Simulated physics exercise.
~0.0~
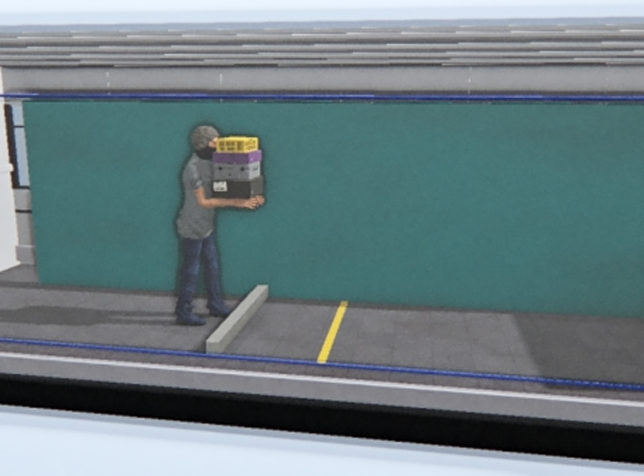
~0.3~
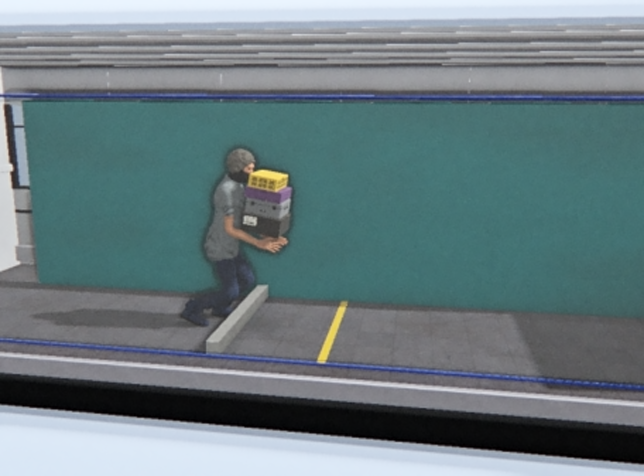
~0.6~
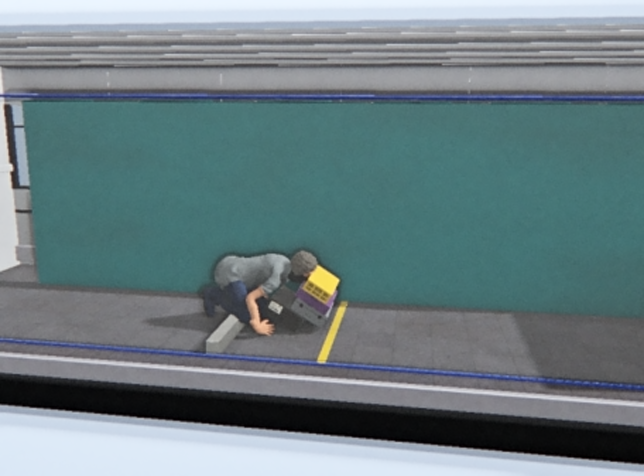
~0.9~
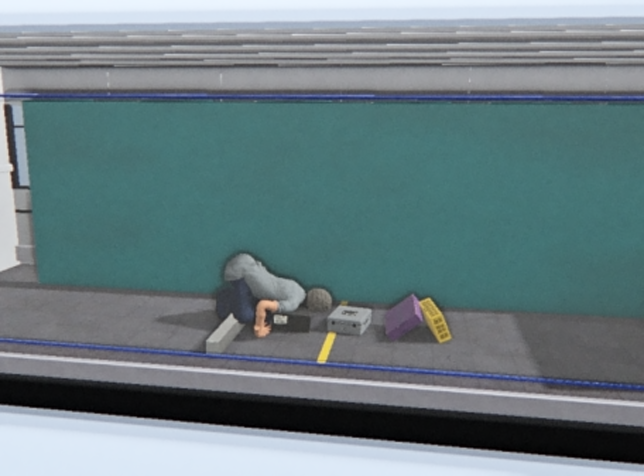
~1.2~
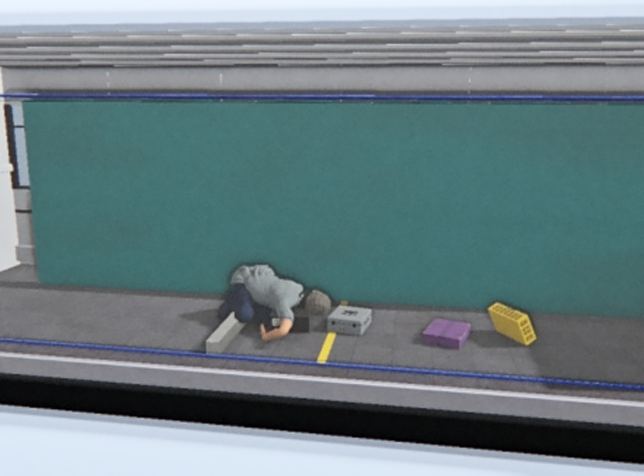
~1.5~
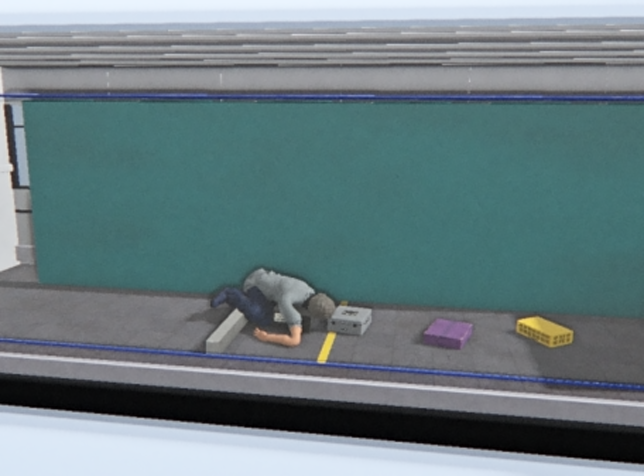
A man carrying stacked boxes trips over a low rail and falls, scattering them rightward.
